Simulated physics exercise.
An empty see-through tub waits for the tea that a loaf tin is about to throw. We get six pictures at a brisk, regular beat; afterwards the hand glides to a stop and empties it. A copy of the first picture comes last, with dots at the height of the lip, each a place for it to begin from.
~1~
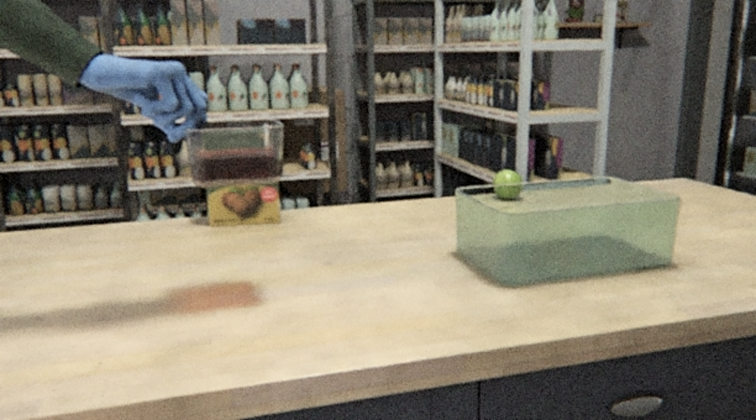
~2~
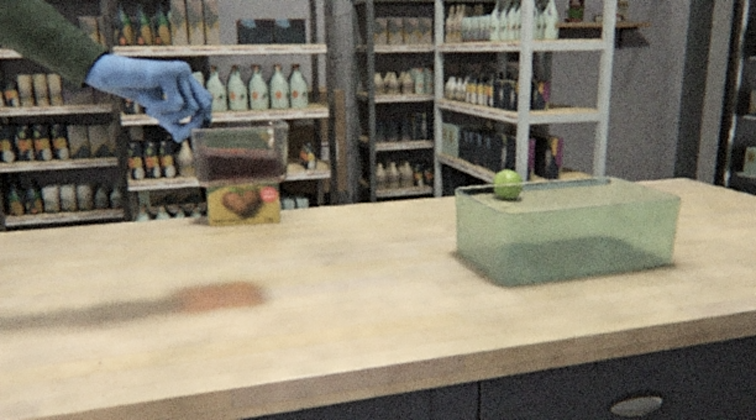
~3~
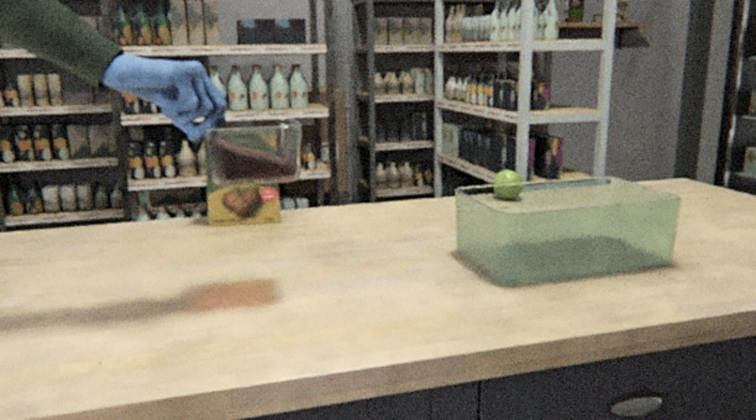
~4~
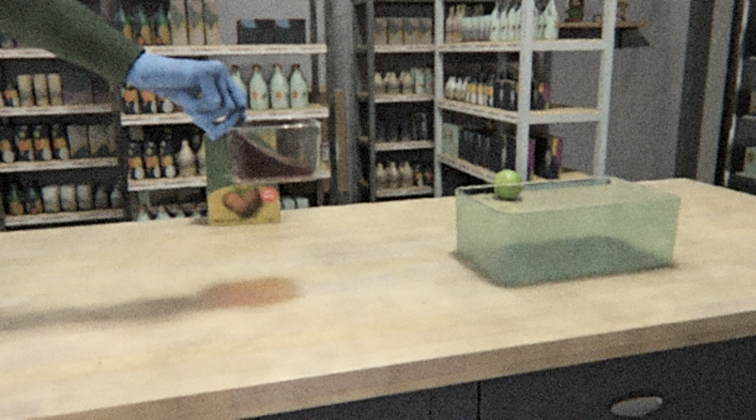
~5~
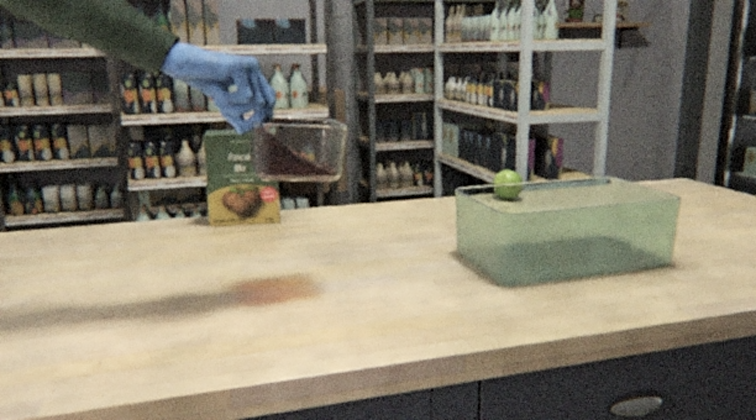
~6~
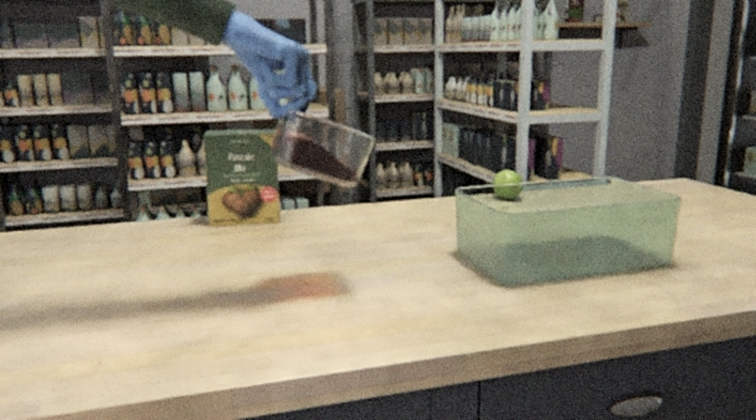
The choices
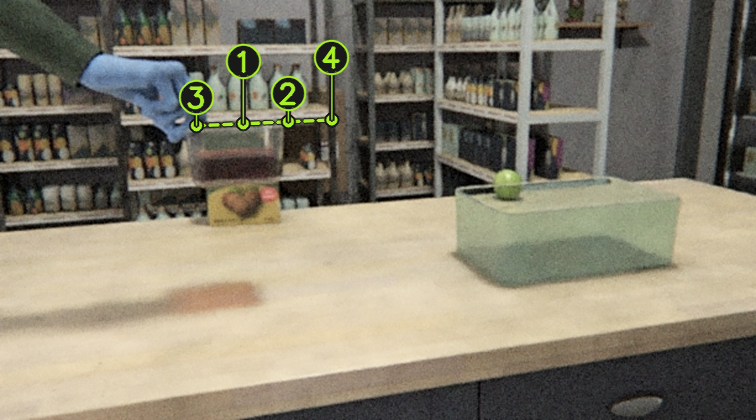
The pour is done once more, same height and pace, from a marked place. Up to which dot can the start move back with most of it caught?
Take 4.
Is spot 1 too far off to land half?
Yes, that goes wrong.
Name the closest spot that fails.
2.
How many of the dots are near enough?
One of the four.
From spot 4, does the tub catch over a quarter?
Yes, it does.
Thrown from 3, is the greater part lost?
Yes, it does.
On the marked copy, 1 at (243, 123); 2 at (288, 121); 3 at (196, 125); 4 at (331, 119).
If 1 is chosen, about 5 % lands in the tub, 93 % falls short and 3 % goes beside or beyond.
If 2 is chosen, about 29 % lands in the tub, 64 % falls short and 7 % goes beside or beyond.
If 3 is chosen, about 0 % lands in the tub, 99 % falls short.
If 4 is chosen, about 69 % lands in the tub, 25 % falls short and 6 % goes beside or beyond.
